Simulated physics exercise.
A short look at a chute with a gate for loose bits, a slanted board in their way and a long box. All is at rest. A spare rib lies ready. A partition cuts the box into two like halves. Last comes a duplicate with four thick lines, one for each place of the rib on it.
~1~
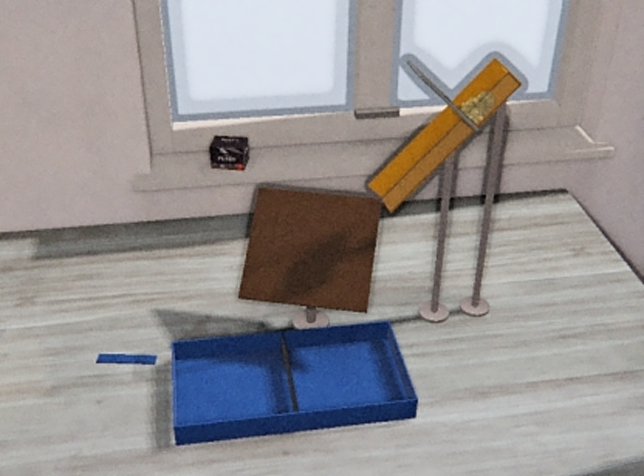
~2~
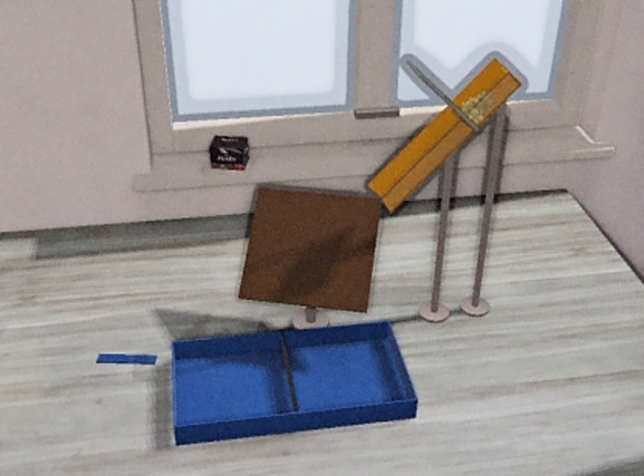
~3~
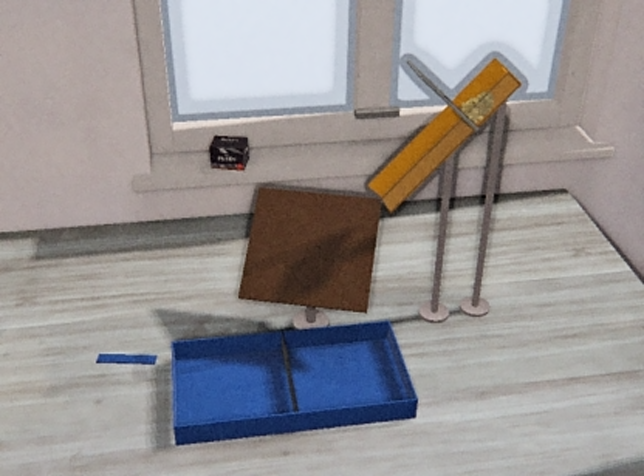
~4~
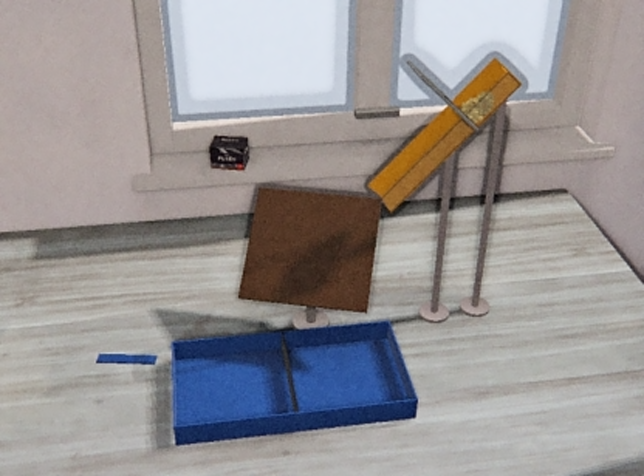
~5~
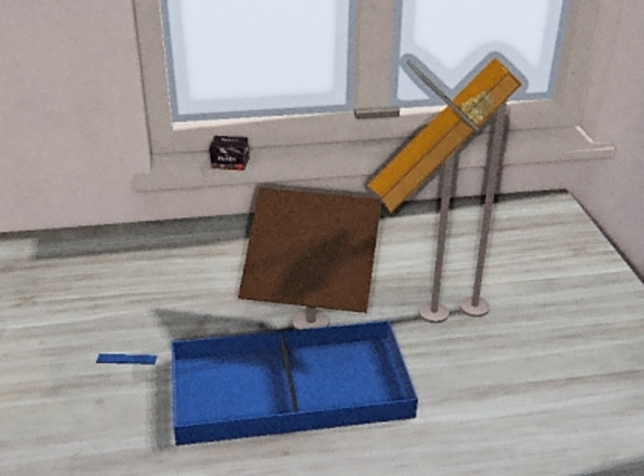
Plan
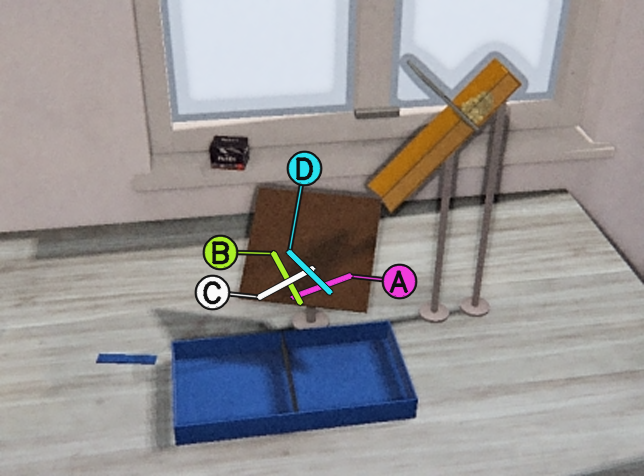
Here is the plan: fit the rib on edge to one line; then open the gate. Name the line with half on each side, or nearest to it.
The answer is line C.
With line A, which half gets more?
More lands on the left.
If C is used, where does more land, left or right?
Left.
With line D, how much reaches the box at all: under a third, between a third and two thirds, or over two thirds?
Line D gives over two thirds.
On the marked copy, line A from (349, 276) to (293, 296); line B from (273, 253) to (300, 302); line C from (312, 268) to (259, 297); line D from (289, 252) to (329, 291).
For line A, of what is caught, the whole lot in the left half, none at all in the right.
For line B, of what is caught, a small share in the left half, the bulk in the right.
For line C, of what is caught, close to two thirds in the left half, close to a third in the right.
For line D, of what is caught, a small share in the left half, all but a few in the right.
